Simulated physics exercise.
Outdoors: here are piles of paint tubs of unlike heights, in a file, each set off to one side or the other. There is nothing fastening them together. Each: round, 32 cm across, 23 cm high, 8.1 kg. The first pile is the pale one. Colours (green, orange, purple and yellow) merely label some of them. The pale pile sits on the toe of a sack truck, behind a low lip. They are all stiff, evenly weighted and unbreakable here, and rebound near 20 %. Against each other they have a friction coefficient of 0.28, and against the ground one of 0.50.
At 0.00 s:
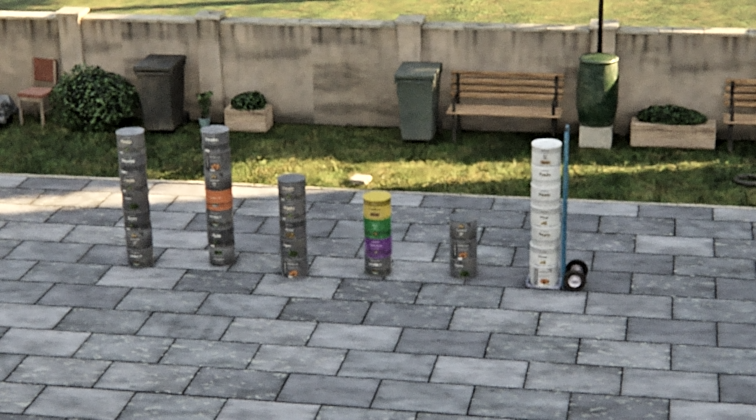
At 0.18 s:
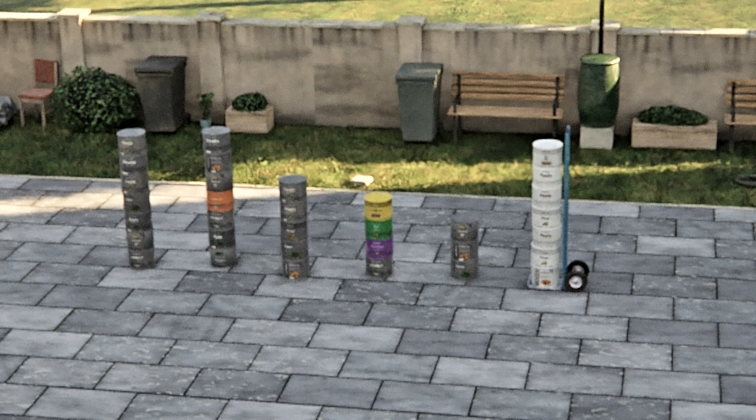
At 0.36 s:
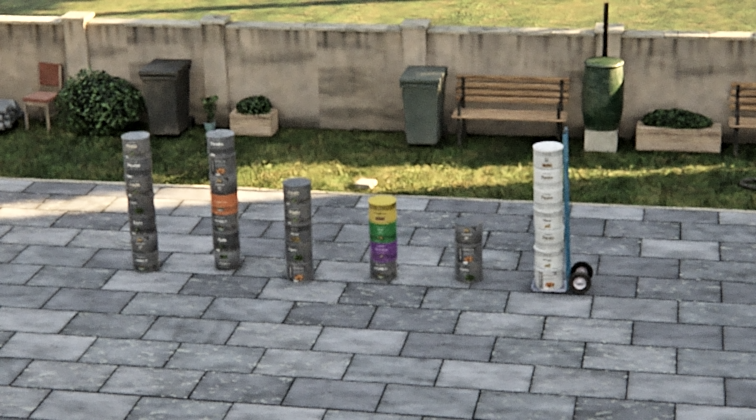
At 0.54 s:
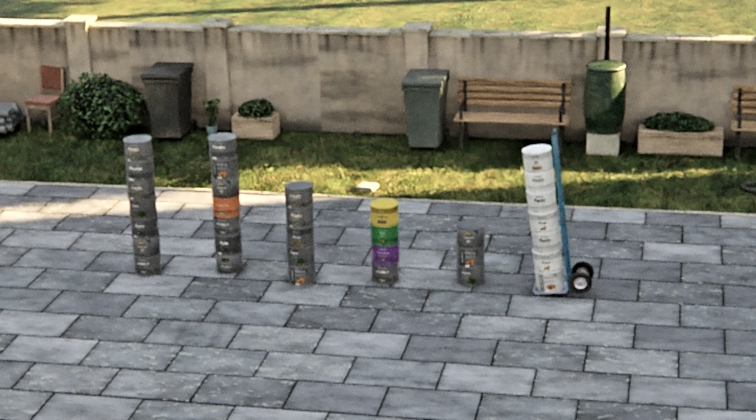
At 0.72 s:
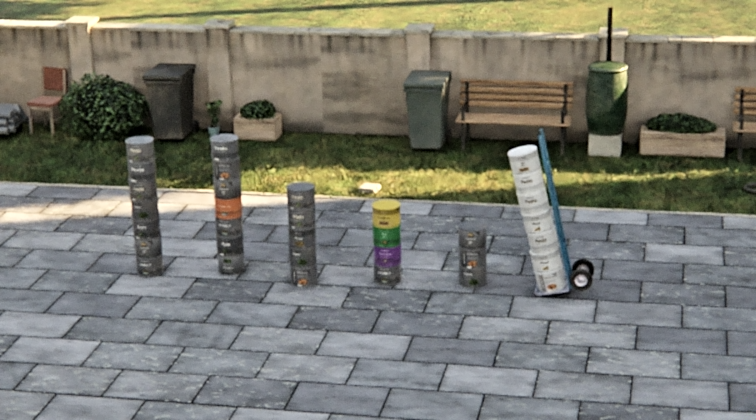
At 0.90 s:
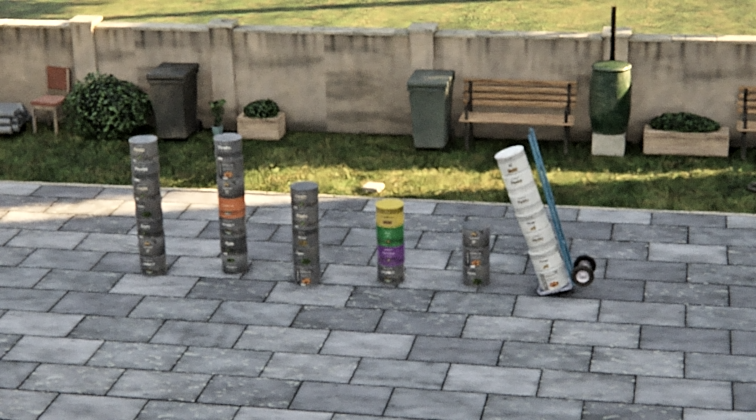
A tall stack of white tubs on a hand truck stood upright at first, then leaned steadily to the left along with the truck's frame, while the shorter gray and colored stacks beside it stayed still.
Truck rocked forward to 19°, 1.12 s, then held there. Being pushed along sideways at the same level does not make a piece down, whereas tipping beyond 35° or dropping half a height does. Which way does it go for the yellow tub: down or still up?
Down.
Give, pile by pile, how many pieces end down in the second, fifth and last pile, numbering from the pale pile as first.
Number of pieces - second 2, fifth 0, last 0.
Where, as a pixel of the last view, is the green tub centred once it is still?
Check around (358, 263) in the last image.
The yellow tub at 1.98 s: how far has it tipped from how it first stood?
Near 50 degrees from where it started.
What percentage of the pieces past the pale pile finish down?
I'd put it at roughly 15 per cent of them.
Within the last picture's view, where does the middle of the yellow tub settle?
Somewhere close to (337, 260), I'd say.
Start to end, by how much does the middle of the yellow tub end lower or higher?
Its middle finishes around 65 cm lower.
After 1.16 s, 1 of the pale pile down; none of the 26 other tubs down; yellow tub unmoved.
After 1.52 s, 7 of the pale pile down; none of the 26 other tubs down, 3 disturbed; yellow tub 32 mm from its place.
After 1.98 s, 6 of the pale pile down; 2 of the 26 other tubs down; yellow tub 50° from how it stood, 16 cm lower; green tub 40° from how it stood.
After 2.58 s, 6 of the pale pile down; 4 of the 26 other tubs down; yellow tub on its side; green tub on its side.
In the end (3.1 s), 6 of the pale pile down; 4 of the 26 other tubs down; yellow tub on its side; green tub on its side; orange tub unmoved. From the last view, middles, yellow tub near (337, 260), green tub near (358, 263).
